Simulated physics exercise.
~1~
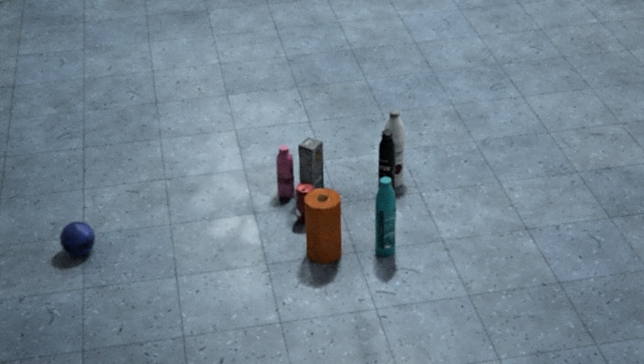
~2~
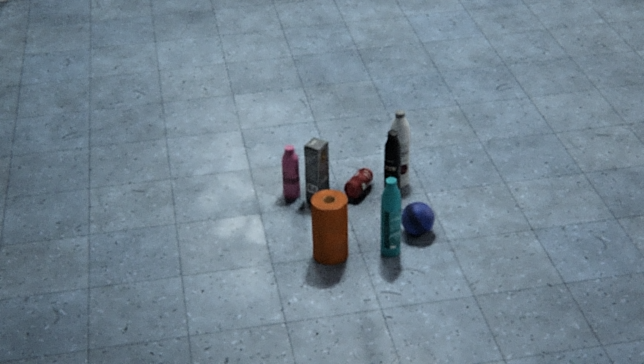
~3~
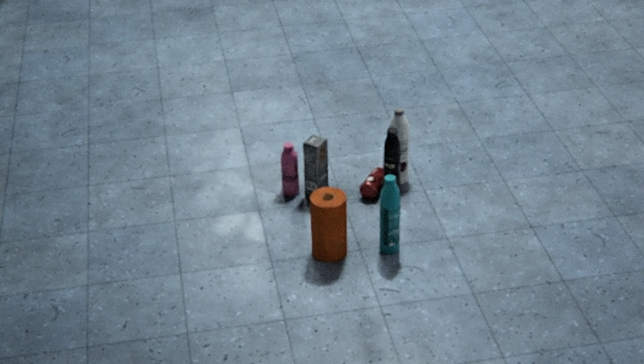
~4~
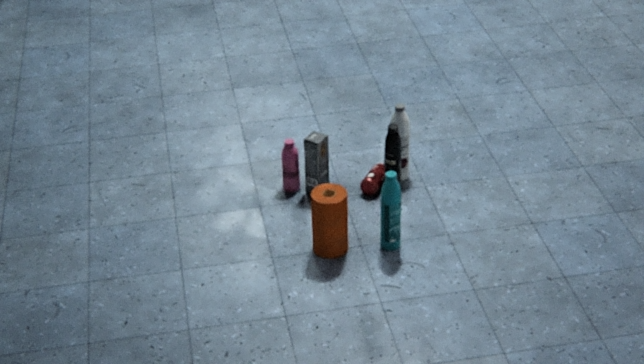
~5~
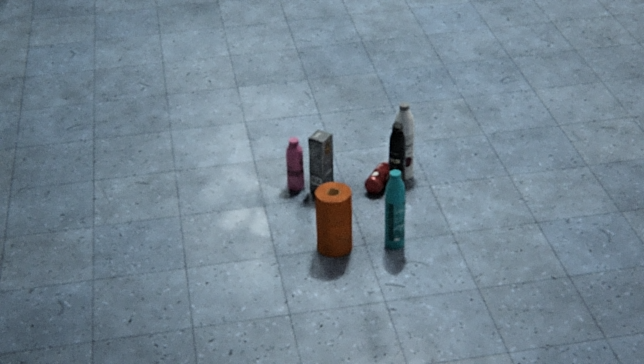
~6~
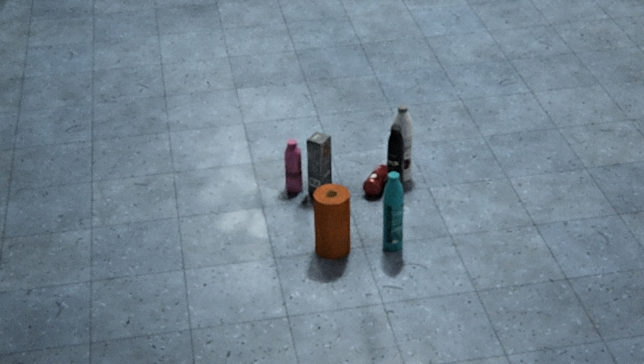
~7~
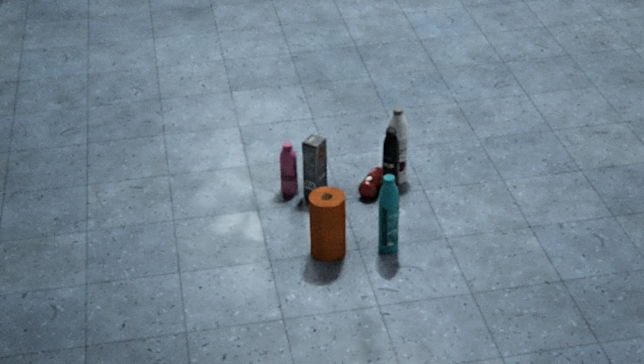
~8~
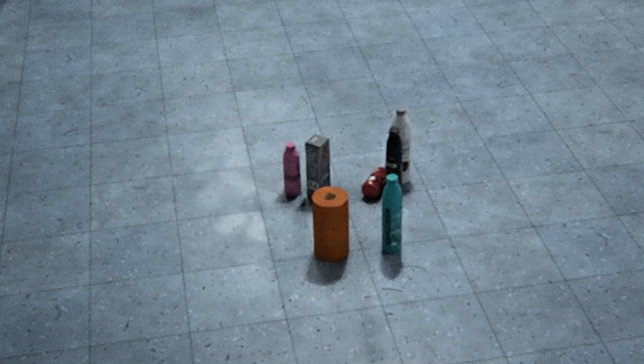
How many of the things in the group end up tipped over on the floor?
Only one does. The red can ends up lying on its side, while the bottles, the carton and the orange roll are all still standing.
